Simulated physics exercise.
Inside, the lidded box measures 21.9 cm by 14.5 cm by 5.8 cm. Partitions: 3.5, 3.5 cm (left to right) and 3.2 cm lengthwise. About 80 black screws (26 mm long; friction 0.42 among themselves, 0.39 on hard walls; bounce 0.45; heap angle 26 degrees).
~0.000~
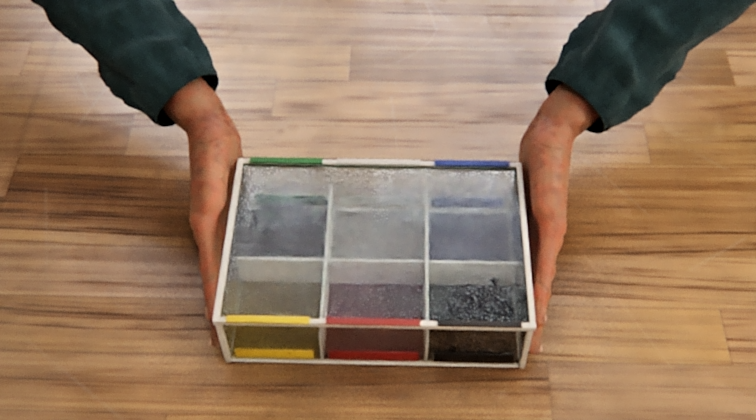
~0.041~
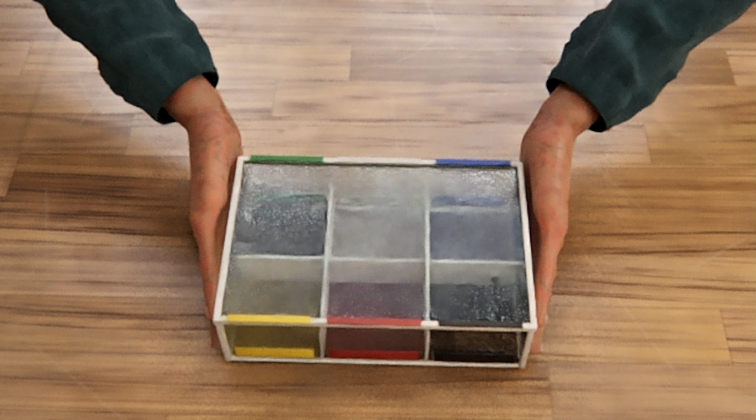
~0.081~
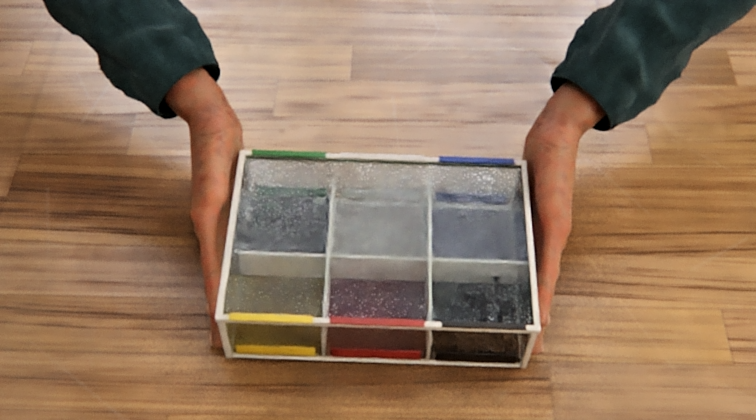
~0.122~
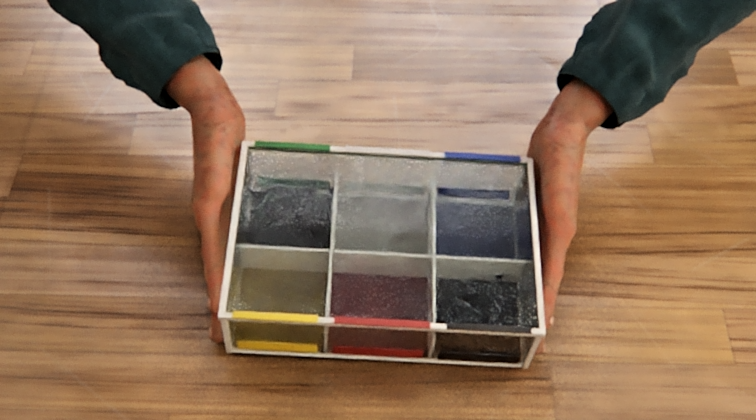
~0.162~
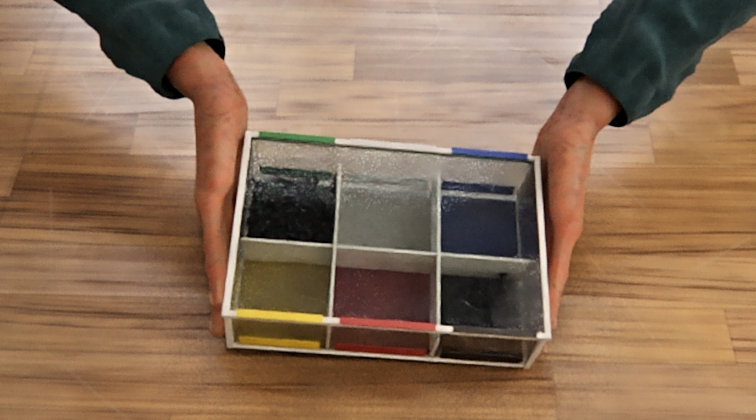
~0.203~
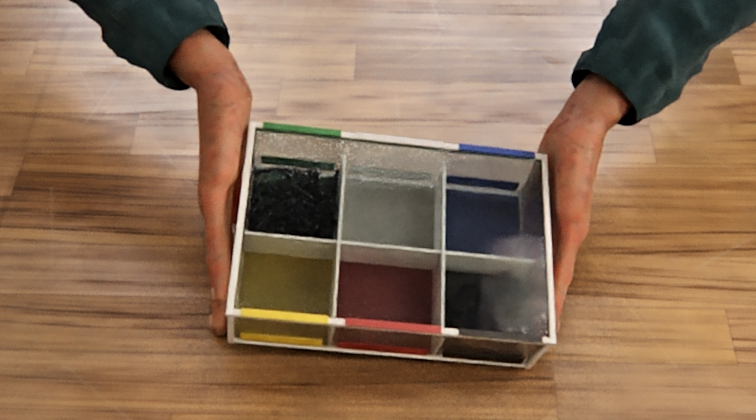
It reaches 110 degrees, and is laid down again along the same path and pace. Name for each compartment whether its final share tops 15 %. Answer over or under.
Red over, blue under, green under, yellow under, white under, black over.
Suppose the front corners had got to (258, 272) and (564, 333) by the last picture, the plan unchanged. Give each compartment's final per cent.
Red 0, blue 25, green 0, yellow 0, white 0, black 75.
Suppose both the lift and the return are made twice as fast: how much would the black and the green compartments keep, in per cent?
Black 55, green 0.
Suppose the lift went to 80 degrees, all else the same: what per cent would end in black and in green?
Black 40; green 35.
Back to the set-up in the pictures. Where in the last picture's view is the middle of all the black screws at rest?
Near (467, 337).
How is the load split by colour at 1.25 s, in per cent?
Red 10; blue 0; green 35; yellow 5; white 5; black 40.
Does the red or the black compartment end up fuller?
The black compartment.
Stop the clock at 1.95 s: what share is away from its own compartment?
Some 60 per cent.
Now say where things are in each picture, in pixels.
The first frame shows box tilt 0 degrees, front corners at (219, 318) and (530, 325); green 60 %, black 40 %.
The second frame shows box tilt 1 degrees, front corners at (220, 318) and (531, 325).
The third frame shows box tilt 3 degrees, front corners at (222, 316) and (534, 327).
The fourth frame shows box tilt 6 degrees, front corners at (225, 314) and (539, 330), lowest corner right front.
The fifth frame shows box tilt 10 degrees, front corners at (229, 312) and (544, 334), lowest corner right front.
The sixth frame shows box tilt 14 degrees, front corners at (233, 310) and (549, 339), lowest corner right front; green 60 %, black 40 %. The box's pace is about 95 degrees a second.
After 1.25 s, tilt 110 degrees; red 10 %, green 35 %, yellow 5 %, white 5 %, black 40 %.
After 1.95 s, tilt 50 degrees; red 30 %, black 70 %.
Then, at 2.69 s, tilt 0 degrees; red 30 %, black 70 %.
At rest (3.4 s), red 30 %, blue 0 %, green 0 %, yellow 0 %, white 0 %, black 70 %.
